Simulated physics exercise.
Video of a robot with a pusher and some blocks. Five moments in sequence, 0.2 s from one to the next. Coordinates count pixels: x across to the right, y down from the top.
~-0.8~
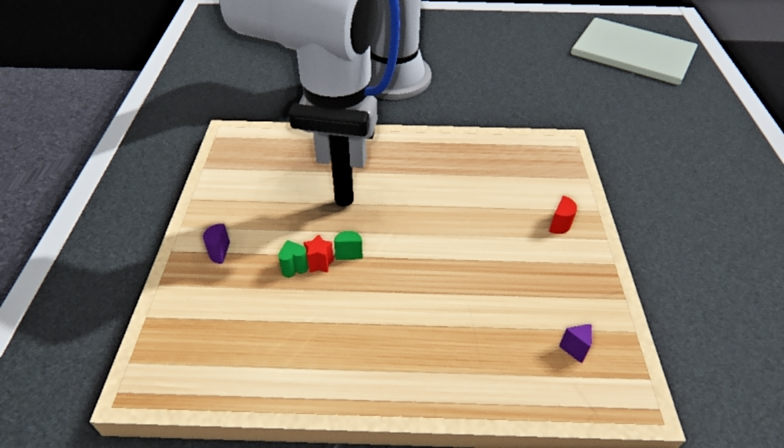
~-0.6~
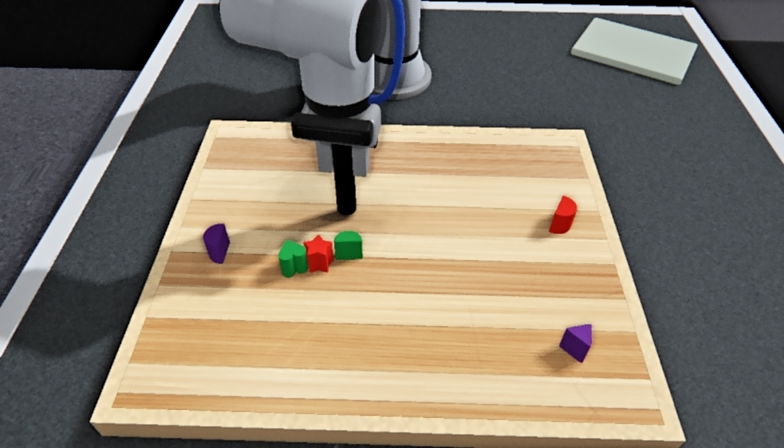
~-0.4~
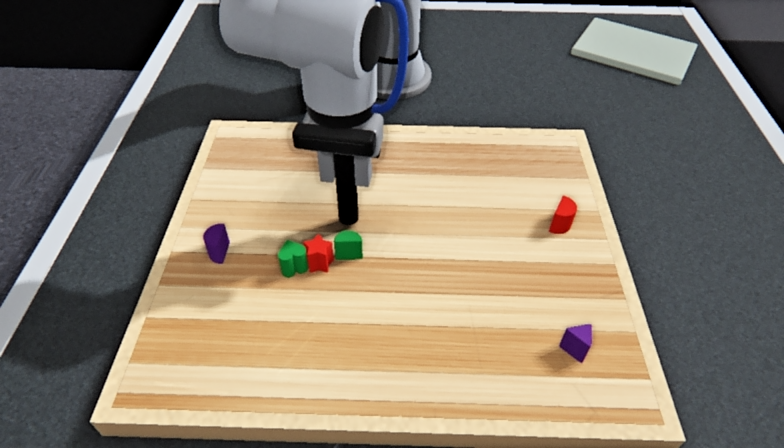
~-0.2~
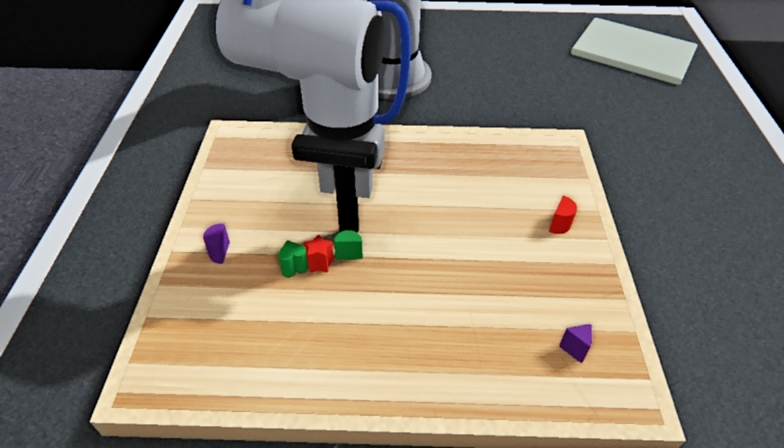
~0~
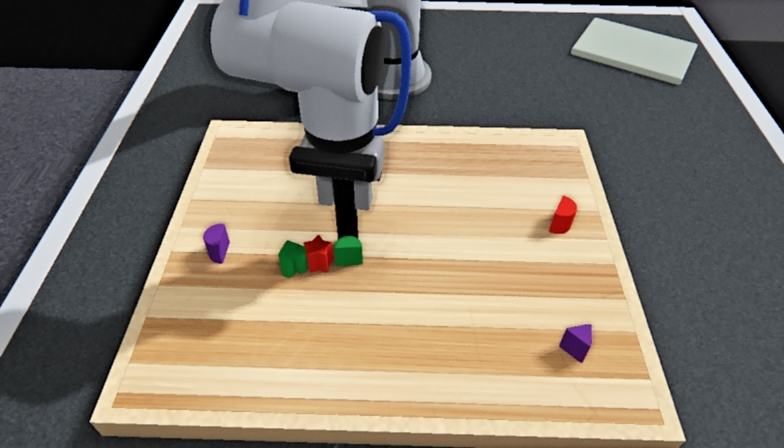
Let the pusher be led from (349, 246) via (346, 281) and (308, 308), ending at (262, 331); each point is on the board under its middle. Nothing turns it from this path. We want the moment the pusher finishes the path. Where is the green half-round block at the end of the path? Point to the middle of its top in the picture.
It should be at (343, 291) by then.
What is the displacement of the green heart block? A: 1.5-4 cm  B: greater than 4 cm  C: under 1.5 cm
(C)
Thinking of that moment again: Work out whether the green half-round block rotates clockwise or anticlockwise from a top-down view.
From above, it turns counterclockwise.
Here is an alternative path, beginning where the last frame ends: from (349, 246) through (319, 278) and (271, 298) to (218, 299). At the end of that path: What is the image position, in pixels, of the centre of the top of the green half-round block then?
That would be at about pixel (345, 259).
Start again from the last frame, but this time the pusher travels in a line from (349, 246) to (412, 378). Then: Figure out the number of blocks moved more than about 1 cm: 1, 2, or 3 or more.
One moves.
What follows on the original path. One third of the way, pusher (345, 278); green half-round block (347, 281), turned 15° anticlockwise.
Two thirds of the way, pusher (307, 304); green half-round block (343, 291), turned 50° anticlockwise.
At the end, pusher (261, 327); green heart block in place; red star block in place; green half-round block (343, 291), turned 50° anticlockwise.
